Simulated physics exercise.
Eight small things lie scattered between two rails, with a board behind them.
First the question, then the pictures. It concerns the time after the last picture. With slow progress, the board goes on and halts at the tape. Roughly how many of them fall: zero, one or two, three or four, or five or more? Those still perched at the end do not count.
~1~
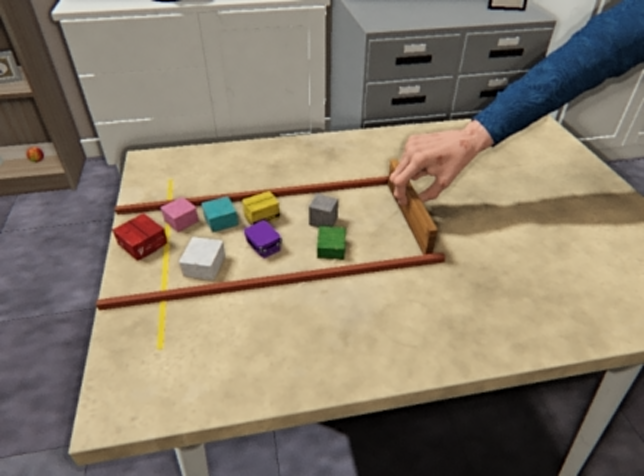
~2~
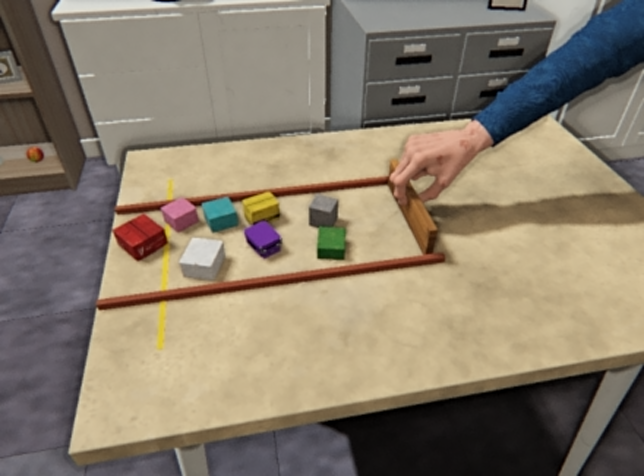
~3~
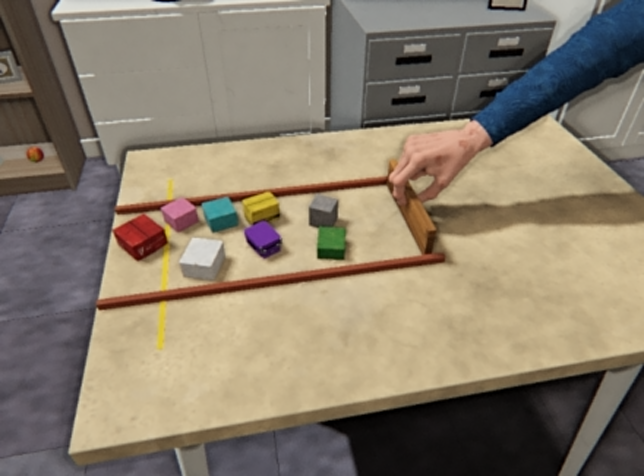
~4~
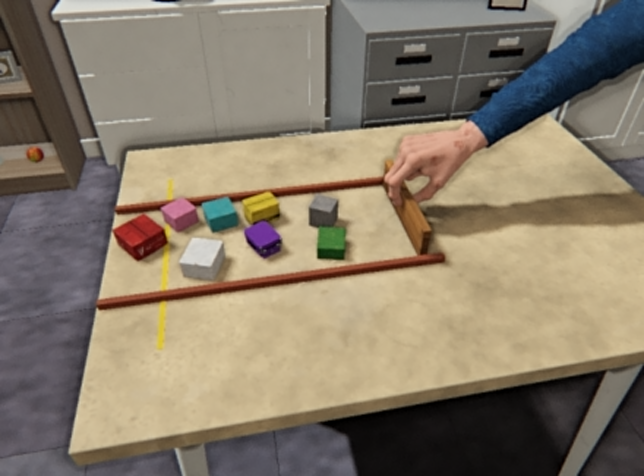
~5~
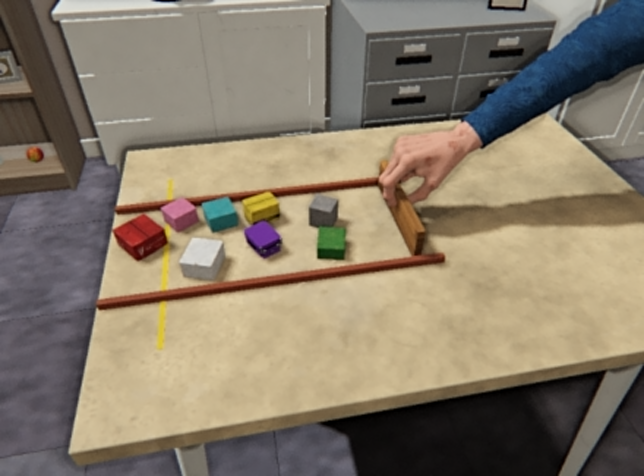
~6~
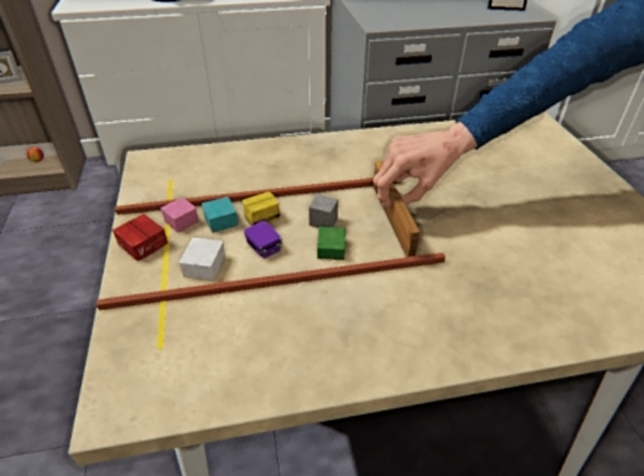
The push drops only one or a pair off the table.
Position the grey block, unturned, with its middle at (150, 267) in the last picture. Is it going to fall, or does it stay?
Result: It comes off.
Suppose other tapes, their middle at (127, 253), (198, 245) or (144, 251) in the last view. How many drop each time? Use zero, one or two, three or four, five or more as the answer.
Taking the tapes one after another, the count is five or over, then none at all, then at least five.
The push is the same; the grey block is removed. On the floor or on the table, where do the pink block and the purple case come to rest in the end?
The pink block comes down, the purple case holds on.
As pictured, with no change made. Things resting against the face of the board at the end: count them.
3 in contact.
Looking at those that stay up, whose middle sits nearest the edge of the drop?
White block.
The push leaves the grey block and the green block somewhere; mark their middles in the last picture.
About (152, 237), and the other about (149, 269).
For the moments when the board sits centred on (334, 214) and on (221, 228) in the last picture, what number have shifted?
2 at one spot and 8 at the other.
Soon after, none off yet; red box at rest near (141, 237); pink block at rest near (180, 215); white block at rest near (203, 259).
At rest, the number that fall off is one or two; fallen, pink block and red box.
